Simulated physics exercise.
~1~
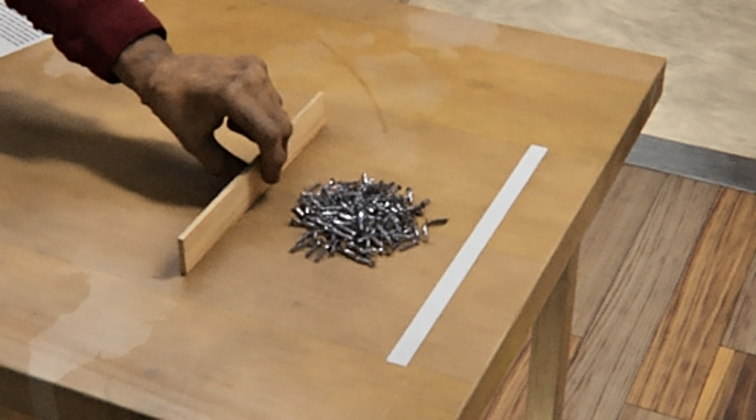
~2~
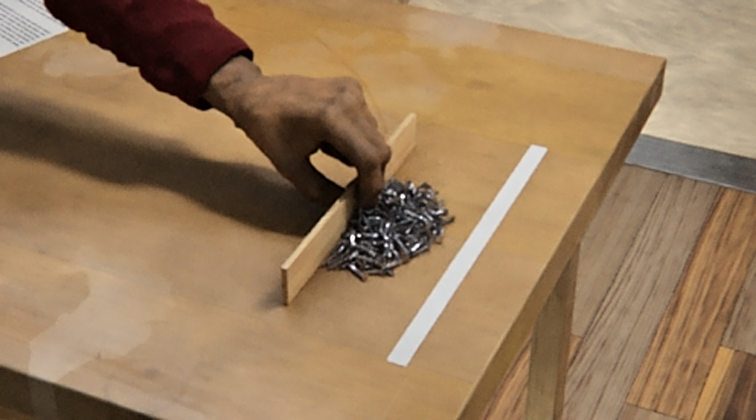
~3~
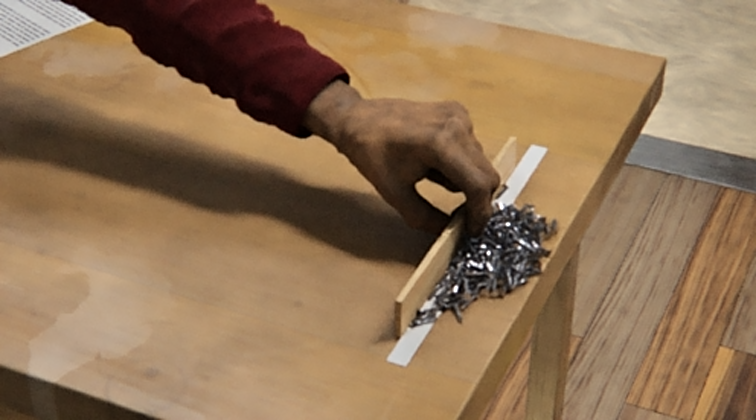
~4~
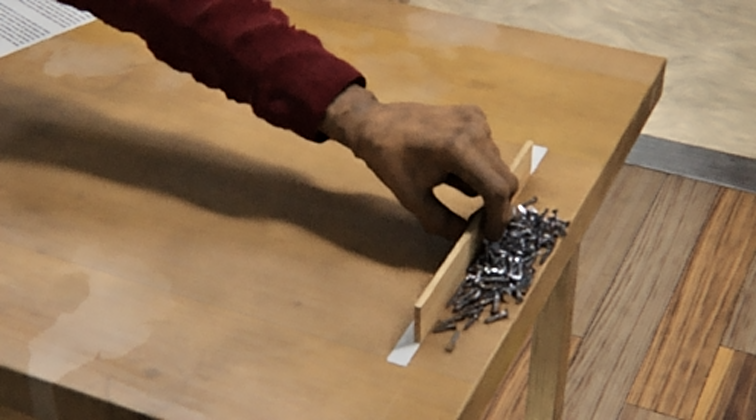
On a worn wooden table with a strip of white tape across its top, a hand in a dark red sleeve holds a thin strip of wood upright beside a loose heap of small, shiny metal pieces. The hand pushes the strip to the right until it meets the heap and starts to move it along. The pieces bunch up against the wood and slide across the tape toward the table's right end. Finally the strip stands over the white tape, with the heap spread out beyond it, right up against the table's edge.
